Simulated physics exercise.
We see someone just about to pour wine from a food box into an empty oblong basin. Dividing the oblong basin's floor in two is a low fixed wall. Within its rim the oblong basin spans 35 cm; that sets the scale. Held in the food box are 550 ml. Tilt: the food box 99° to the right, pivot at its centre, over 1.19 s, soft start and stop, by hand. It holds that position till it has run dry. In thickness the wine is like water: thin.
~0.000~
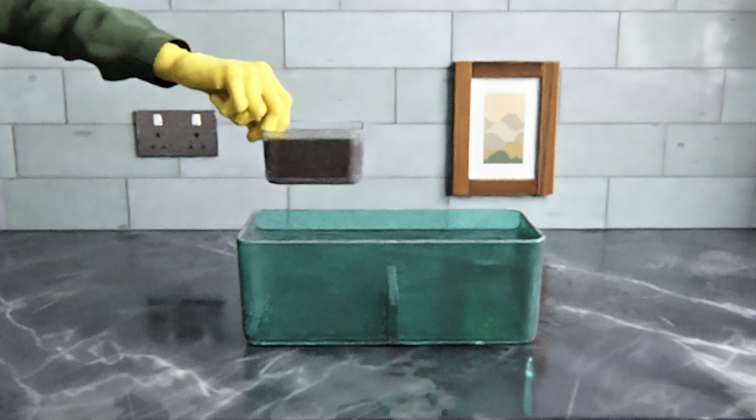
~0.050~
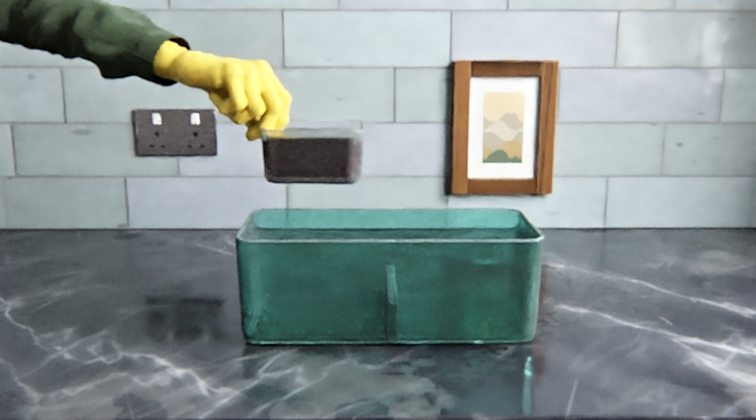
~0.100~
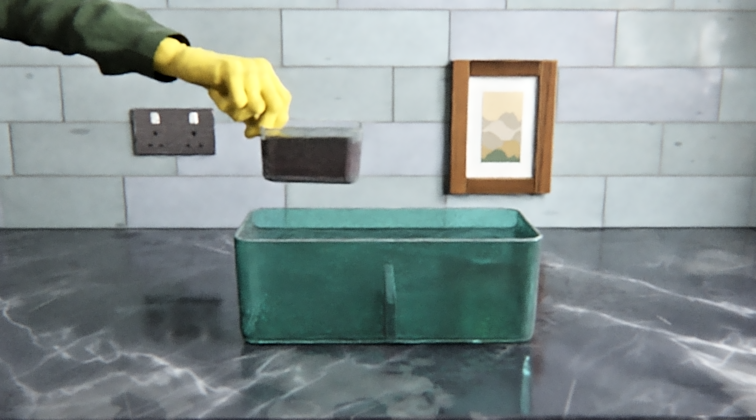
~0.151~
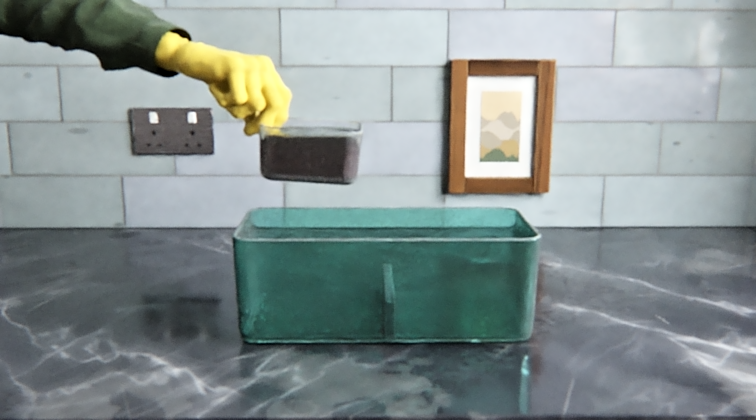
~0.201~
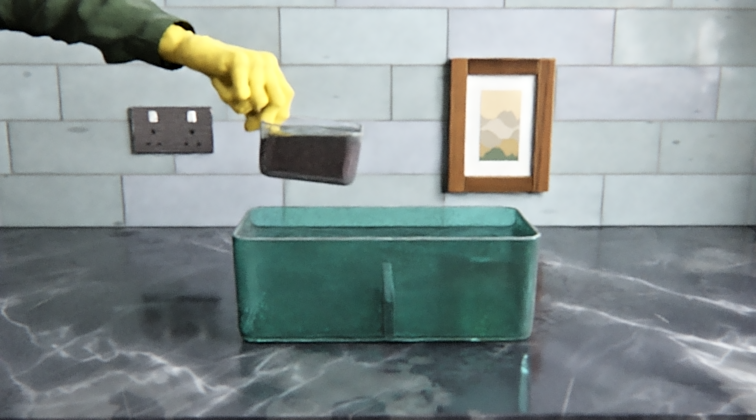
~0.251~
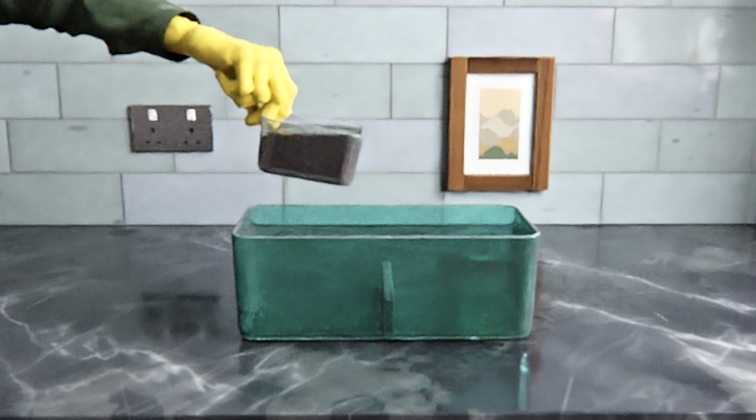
The clip shows a yellow-gloved hand holding a clear food box of dark liquid above an empty, green, see-through oblong basin on a dark marbled worktop. The box starts level, then the hand slowly tilts it slightly to the right.
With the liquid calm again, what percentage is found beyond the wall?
Beyond the wall there is roughly 75 percent.
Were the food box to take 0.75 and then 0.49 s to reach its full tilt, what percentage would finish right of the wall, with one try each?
Try 1: 75 %; try 2: 70 %.
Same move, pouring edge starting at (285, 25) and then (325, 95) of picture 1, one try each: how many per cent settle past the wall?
In order, 5 and 40 per cent.
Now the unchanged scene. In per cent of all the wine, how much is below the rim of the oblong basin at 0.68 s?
About 22 per cent.
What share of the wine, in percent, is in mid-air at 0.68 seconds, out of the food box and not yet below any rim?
Estimate: About 26 % of all of it.
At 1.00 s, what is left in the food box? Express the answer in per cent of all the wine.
Roughly 10 percent remains.
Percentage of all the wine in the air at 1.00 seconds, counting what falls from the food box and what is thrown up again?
I'd say some 5 per cent is in the air.
After 0.68 s the tilt is 61° and 51 per cent is still to pour, 1 is left of the wall and 22 right of it.
After 1.00 s the tilt is 93° and 11 per cent is still to pour, 10 is left of the wall and 75 right of it.
After 1.33 s the tilt is 99° and 1 per cent is still to pour, 23 is left of the wall and 75 right of it.
After 1.69 s the tilt is 99° and 0 per cent is still to pour, 24 is left of the wall and 75 right of it.
In the end 24 per cent lies left of the wall, 75 right of it and 0 outside.
